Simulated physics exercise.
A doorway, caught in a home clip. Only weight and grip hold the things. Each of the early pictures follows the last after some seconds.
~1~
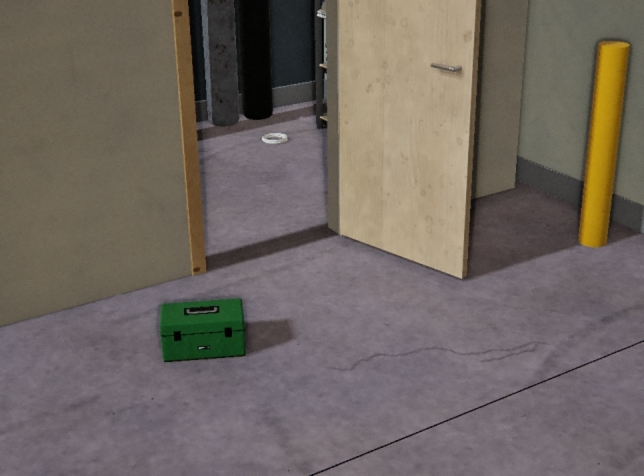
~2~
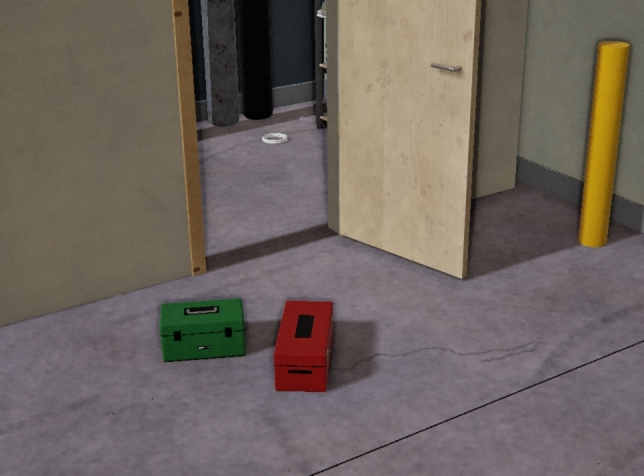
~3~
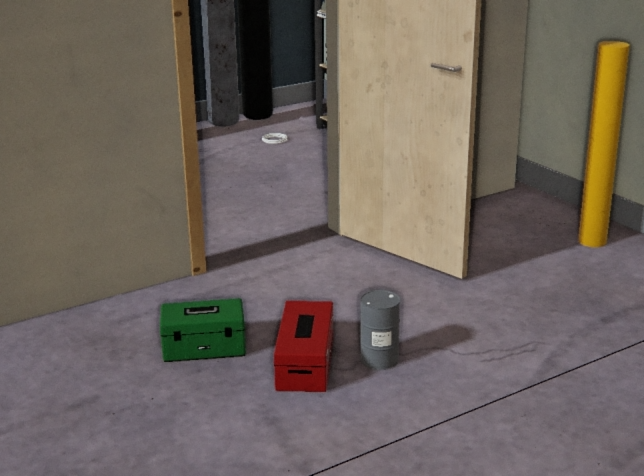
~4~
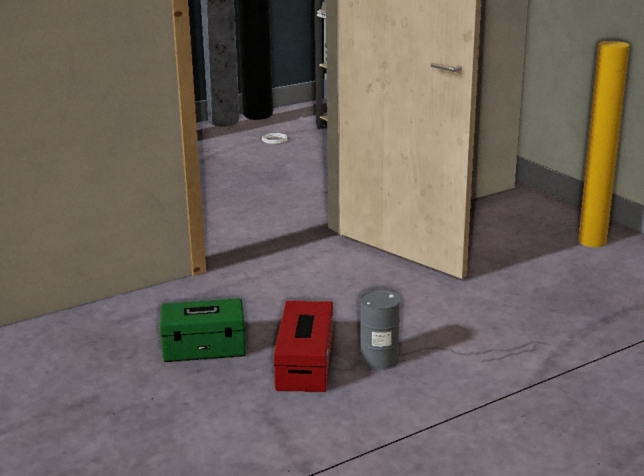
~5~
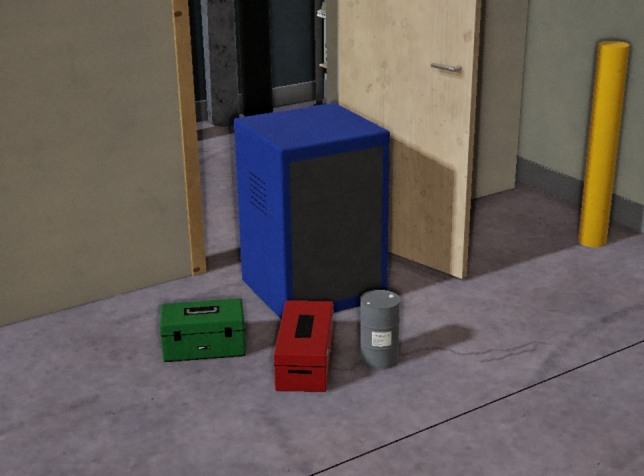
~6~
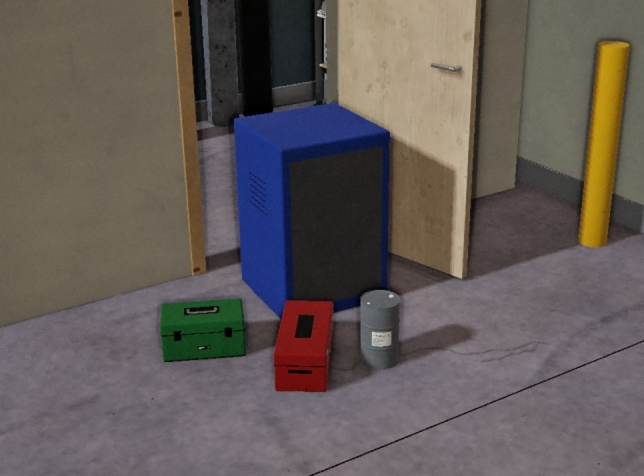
A red toolbox, a grey canister and a blue appliance appear in turn beside a green toolbox.
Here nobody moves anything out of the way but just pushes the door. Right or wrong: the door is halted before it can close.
Right, it does not close.
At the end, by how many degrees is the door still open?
It stays open at around 75°.
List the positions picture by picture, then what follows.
In the first picture, door wide open and still.
In the second picture, door wide open and still; green toolbox (203, 329).
In the third picture, door wide open and still; red toolbox (305, 345); green toolbox (203, 329).
In the fourth picture, door wide open and still; grey canister (380, 330); red toolbox (305, 345).
In the fifth picture, door wide open and still; green toolbox (203, 329); grey canister (380, 330).
In the sixth picture, door wide open and still; blue appliance (312, 210); red toolbox (305, 345).
Then, 0.30 s later than the last frame, open by 99°.
Then, 0.50 s later than the last frame, open by 90°.
Then, 0.60 s later than the last frame, open by 84°.
Then, 0.80 s later than the last frame, open by 74°.
When it is over, open by 74°; all 4 as before. End places, in pixels of the last picture, blue appliance near (311, 210).
